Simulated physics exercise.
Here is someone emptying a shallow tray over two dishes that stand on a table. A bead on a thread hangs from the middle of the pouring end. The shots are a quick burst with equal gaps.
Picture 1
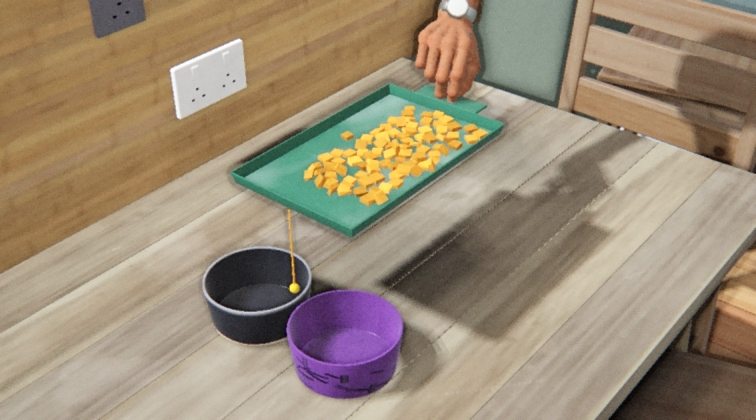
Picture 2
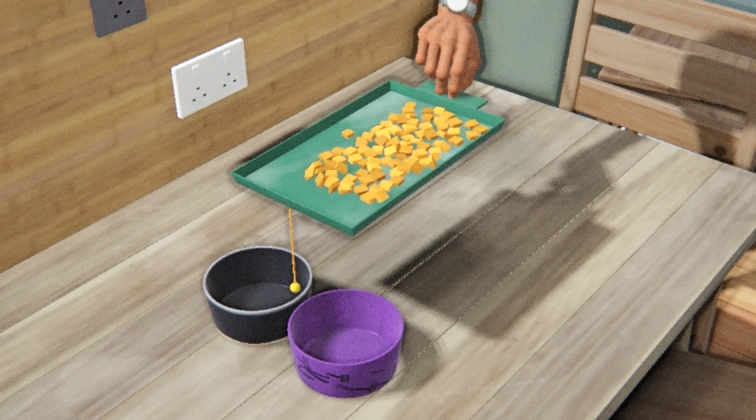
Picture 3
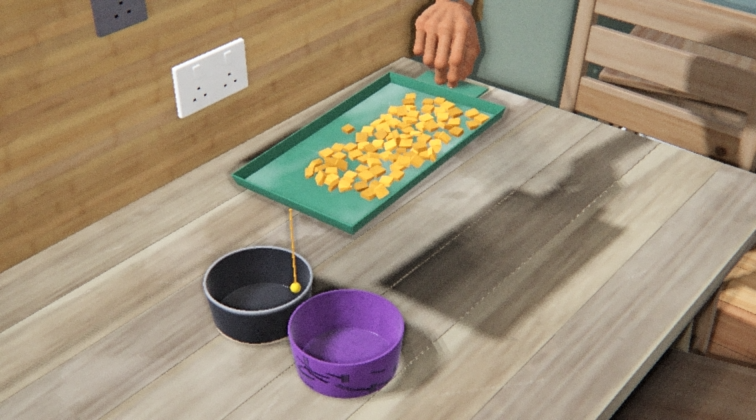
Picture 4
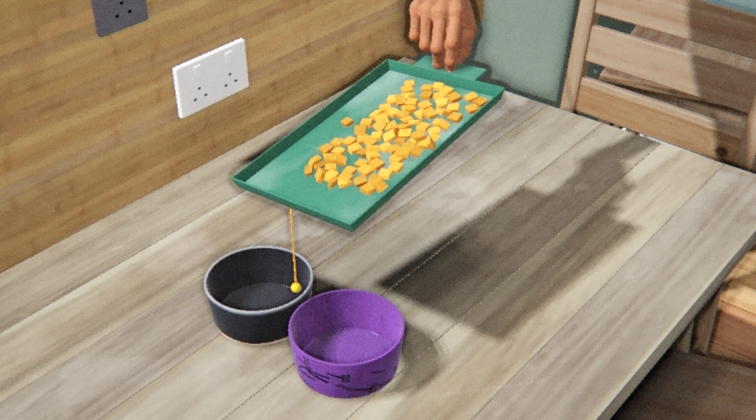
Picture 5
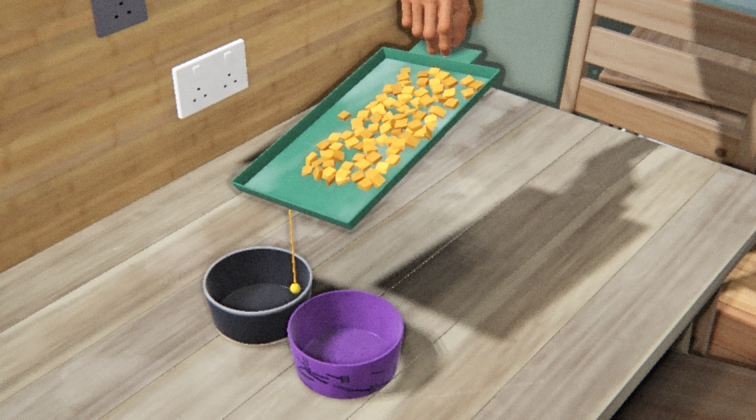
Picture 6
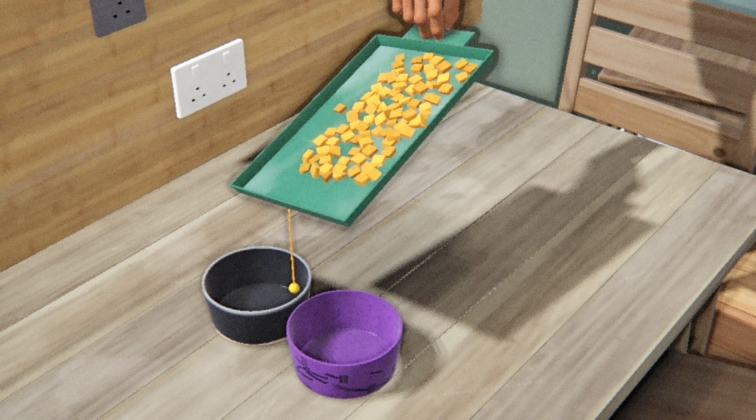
A hand raised the far end of a green tray scattered with small orange pieces, tilting it steadily toward its lower left corner above a black dish and a purple one on a wooden table.
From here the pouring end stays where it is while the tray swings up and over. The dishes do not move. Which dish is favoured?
The left dish gets more.
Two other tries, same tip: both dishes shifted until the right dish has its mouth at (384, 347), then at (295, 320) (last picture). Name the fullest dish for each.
One: The left one. Two: The left-hand dish.
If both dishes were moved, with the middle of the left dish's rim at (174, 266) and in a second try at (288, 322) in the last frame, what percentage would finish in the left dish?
Near 20 % and 10 %.
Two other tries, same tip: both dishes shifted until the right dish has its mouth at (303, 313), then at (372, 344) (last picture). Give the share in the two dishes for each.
About 90 and 40 per cent.
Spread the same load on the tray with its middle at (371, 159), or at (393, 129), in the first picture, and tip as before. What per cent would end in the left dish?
Near 90 % and 70 %.
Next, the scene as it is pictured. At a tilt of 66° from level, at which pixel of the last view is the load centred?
Close to (258, 179).
Soon, tray tipped steeply; most on the tray; a small part in the air.
A while on, tray tipped past a quarter turn; most in the left dish; a small part outside both; a small part in the air.
Towards the end, tray tipped past a quarter turn; most in the left dish; a small part outside both.
Finally, tray tipped past a quarter turn; none in the right dish; most in the left dish; a small part outside both.
